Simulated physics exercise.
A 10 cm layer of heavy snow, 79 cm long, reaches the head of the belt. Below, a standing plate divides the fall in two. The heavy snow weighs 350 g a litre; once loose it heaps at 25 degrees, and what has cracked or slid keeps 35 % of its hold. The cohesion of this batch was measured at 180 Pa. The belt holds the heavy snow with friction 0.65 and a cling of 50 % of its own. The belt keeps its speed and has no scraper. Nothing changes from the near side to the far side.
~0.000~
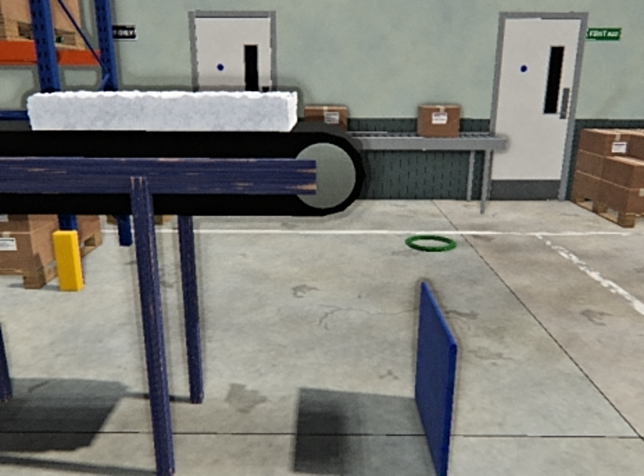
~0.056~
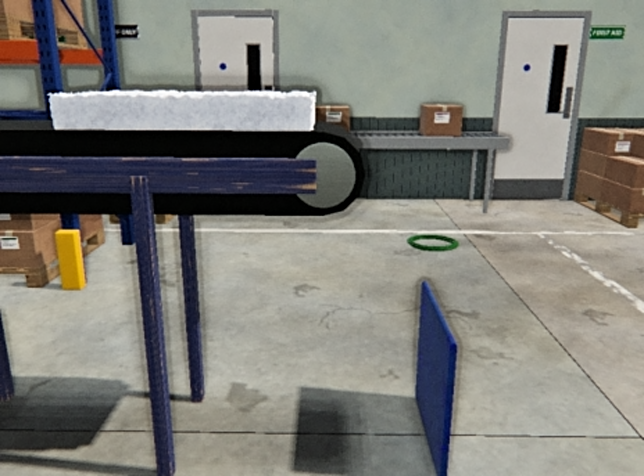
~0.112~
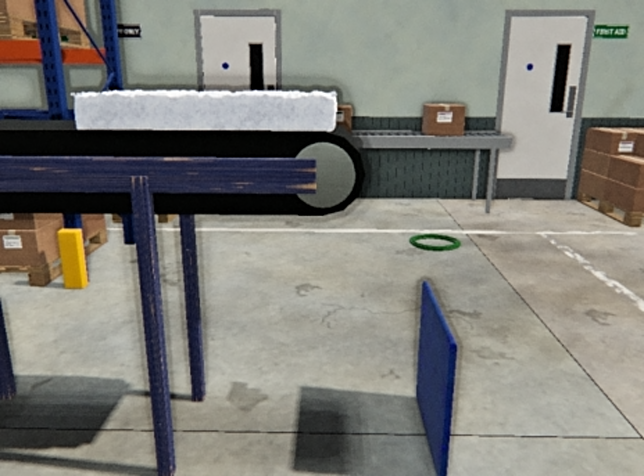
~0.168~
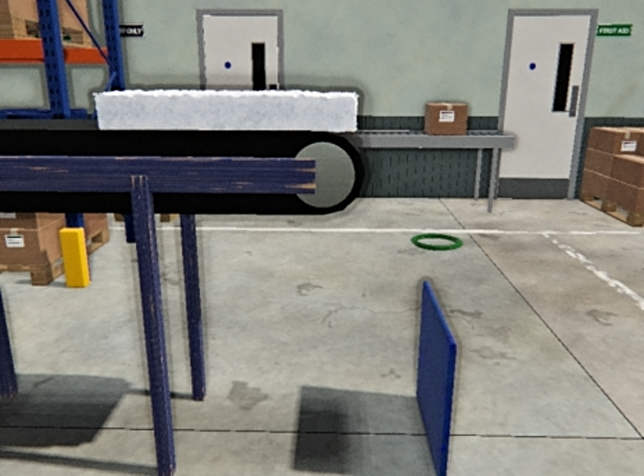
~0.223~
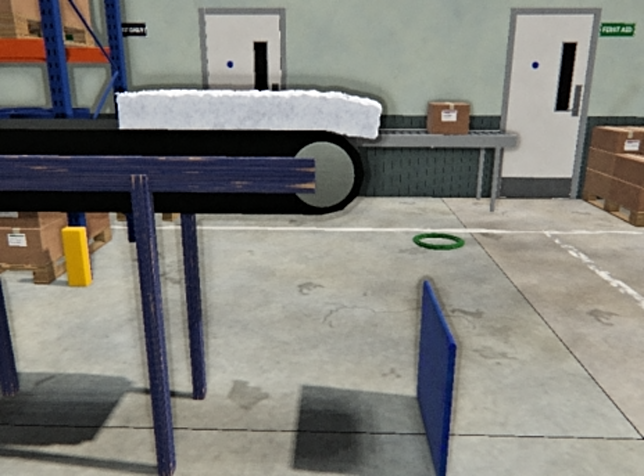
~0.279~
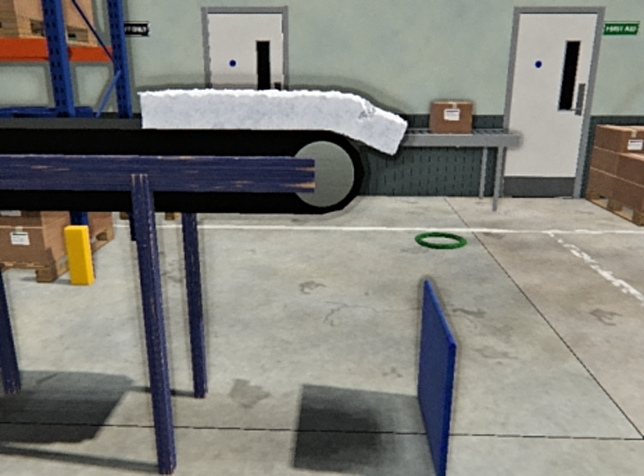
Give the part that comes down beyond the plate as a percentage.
About 100 %.
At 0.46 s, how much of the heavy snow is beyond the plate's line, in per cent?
Near 6 %.
By 0.46 s, 6 % is beyond the plate's line.
By 0.68 s, 38 % is beyond the plate's line.
By 0.89 s, 71 % is beyond the plate's line.
By 1.11 s, 100 % is beyond the plate's line.
By 2.27 s, at the end, 100 % is beyond the plate's line.
